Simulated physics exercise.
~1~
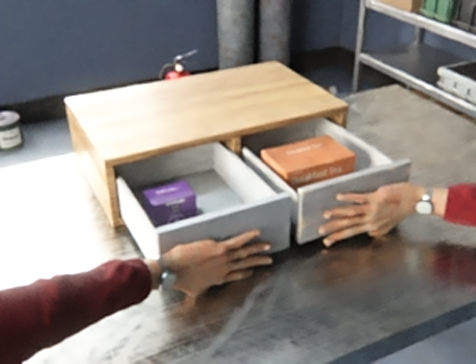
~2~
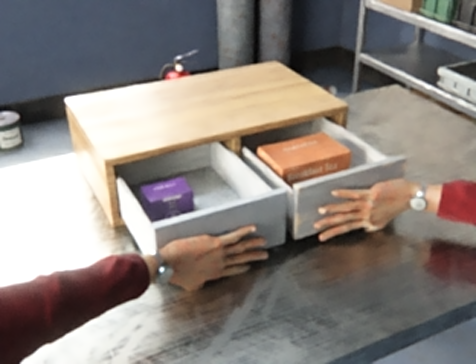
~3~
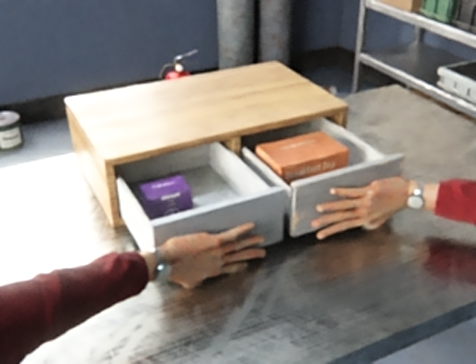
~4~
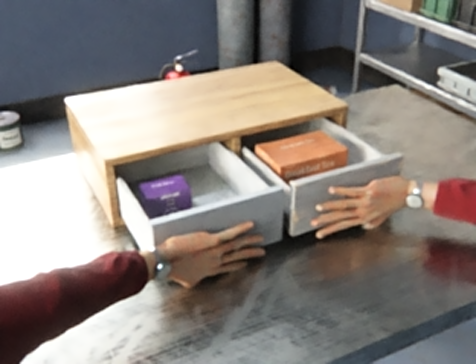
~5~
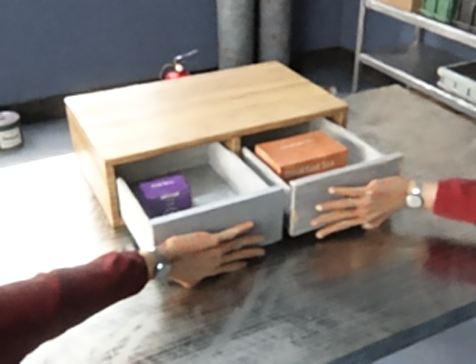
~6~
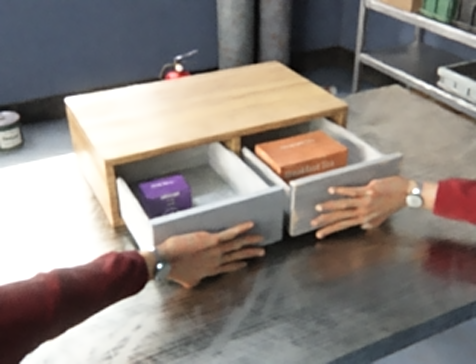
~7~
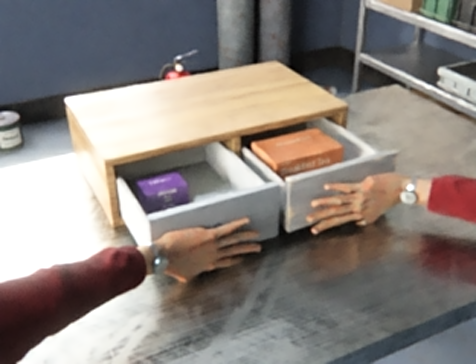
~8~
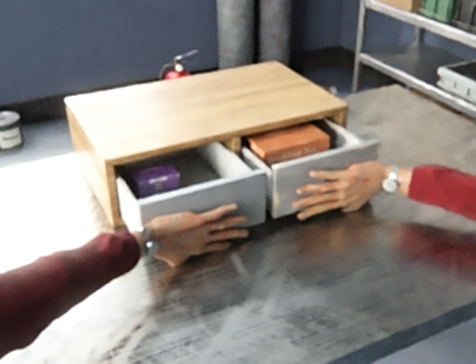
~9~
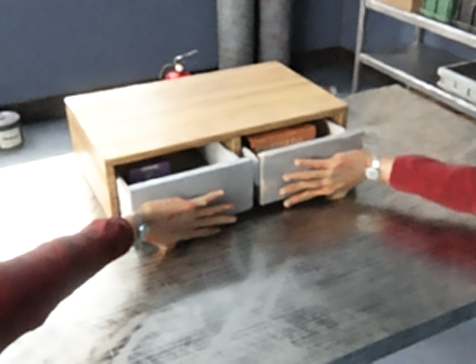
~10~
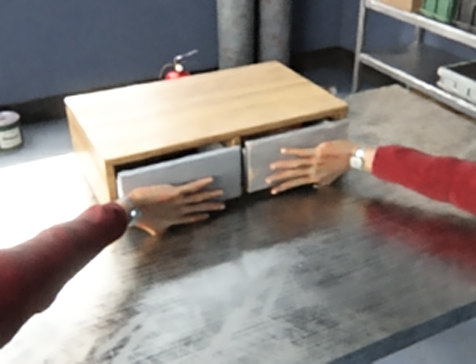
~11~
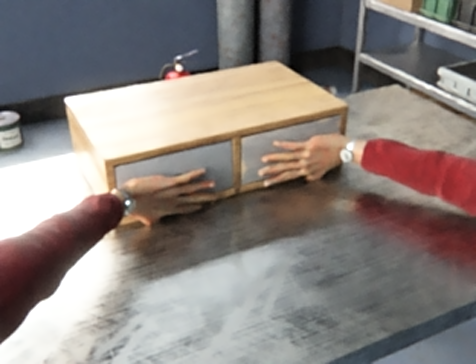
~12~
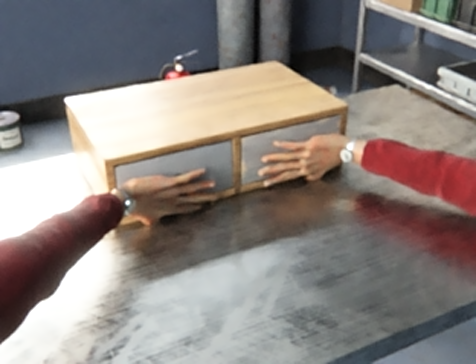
On a dark, worn tabletop in a room with a blue-grey wall, seen from above and in front by a still camera, sits a low wooden chest with two pale grey drawers standing open. A purple carton lies in the left drawer and an orange box in the right, while a metal shelf stands behind at the right. Two hands in dark red sleeves rest against the drawer fronts, barely moving at first. Then they push both drawers inward together, and the boxes slip from sight. Both drawers end fully shut, with the hands still against them.
